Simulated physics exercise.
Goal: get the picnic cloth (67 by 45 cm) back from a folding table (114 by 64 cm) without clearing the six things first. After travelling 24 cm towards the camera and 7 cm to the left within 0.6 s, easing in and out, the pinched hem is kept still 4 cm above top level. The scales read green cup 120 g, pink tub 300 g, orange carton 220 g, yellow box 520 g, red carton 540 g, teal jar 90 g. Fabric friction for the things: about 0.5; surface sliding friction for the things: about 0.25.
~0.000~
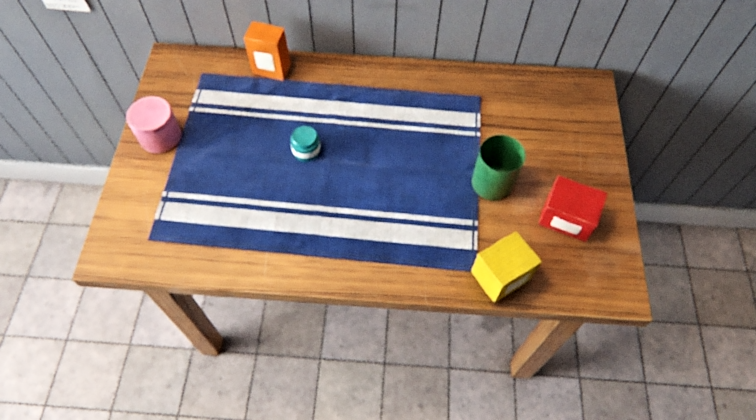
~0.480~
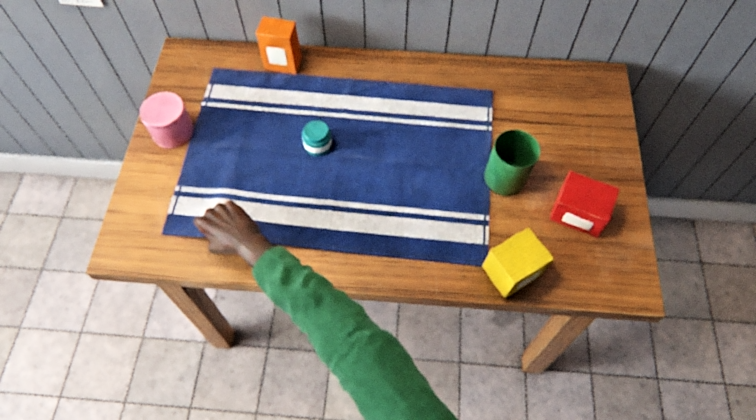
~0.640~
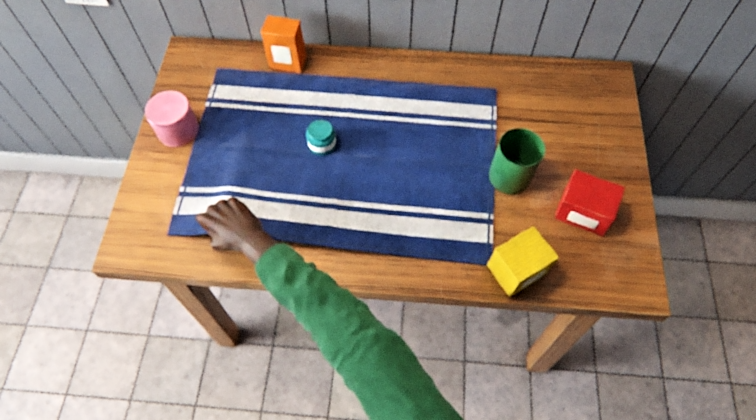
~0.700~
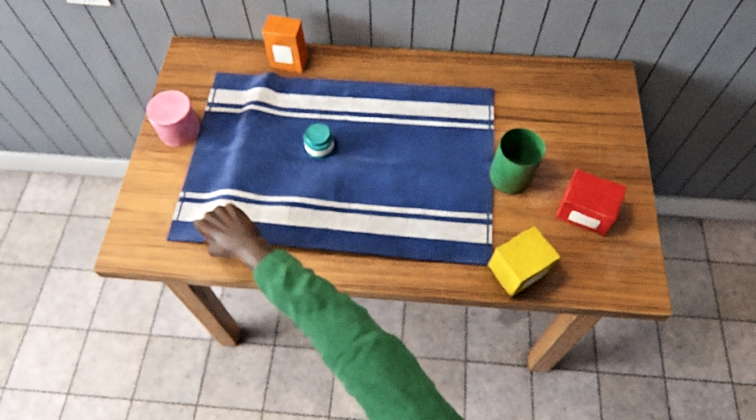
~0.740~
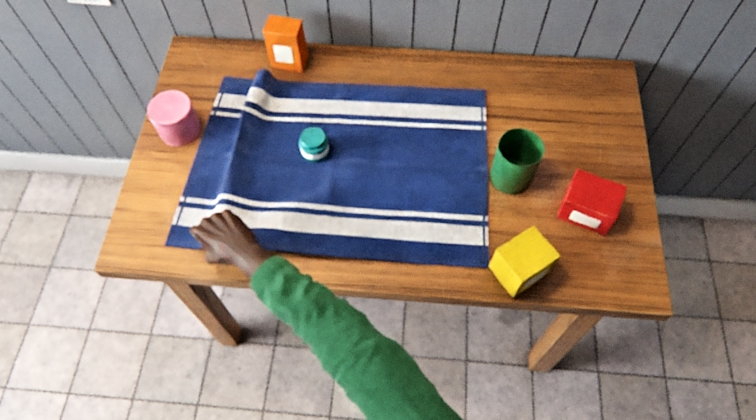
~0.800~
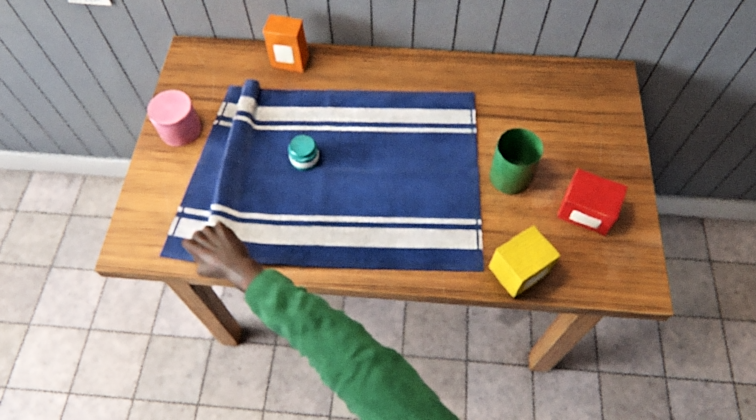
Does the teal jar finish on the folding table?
Yes.
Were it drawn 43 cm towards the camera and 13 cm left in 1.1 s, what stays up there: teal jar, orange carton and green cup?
So the teal jar comes down, the orange carton does not fall, and the green cup does not fall.
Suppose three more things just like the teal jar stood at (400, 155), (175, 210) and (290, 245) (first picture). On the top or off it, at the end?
Respectively, the copies end as follows: Still in place, gone from the top, gone from the top.
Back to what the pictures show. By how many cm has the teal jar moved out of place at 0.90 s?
The teal jar has moved 10 cm.
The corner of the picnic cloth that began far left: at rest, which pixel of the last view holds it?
That corner ends up near pixel (185, 146) in the last view.
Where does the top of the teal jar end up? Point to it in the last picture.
Check near (236, 218) - that's where it comes to rest.
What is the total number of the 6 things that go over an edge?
It adds up to 0.
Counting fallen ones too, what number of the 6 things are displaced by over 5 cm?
After counting, the figure is 1.
By 0.9 s, 95 % of the picnic cloth is still over the top; teal jar 12 cm off its start.
By 1.0 s, 85 % of the picnic cloth is still over the top; teal jar 19 cm off its start.
By 1.1 s, 75 % of the picnic cloth is still over the top; teal jar 24 cm off its start at (245, 209).
By 1.2 s, 70 % of the picnic cloth is still over the top; teal jar 27 cm off its start.
By 2.8 s, 70 % of the picnic cloth is still over the top; teal jar 27 cm off its start at (236, 218).
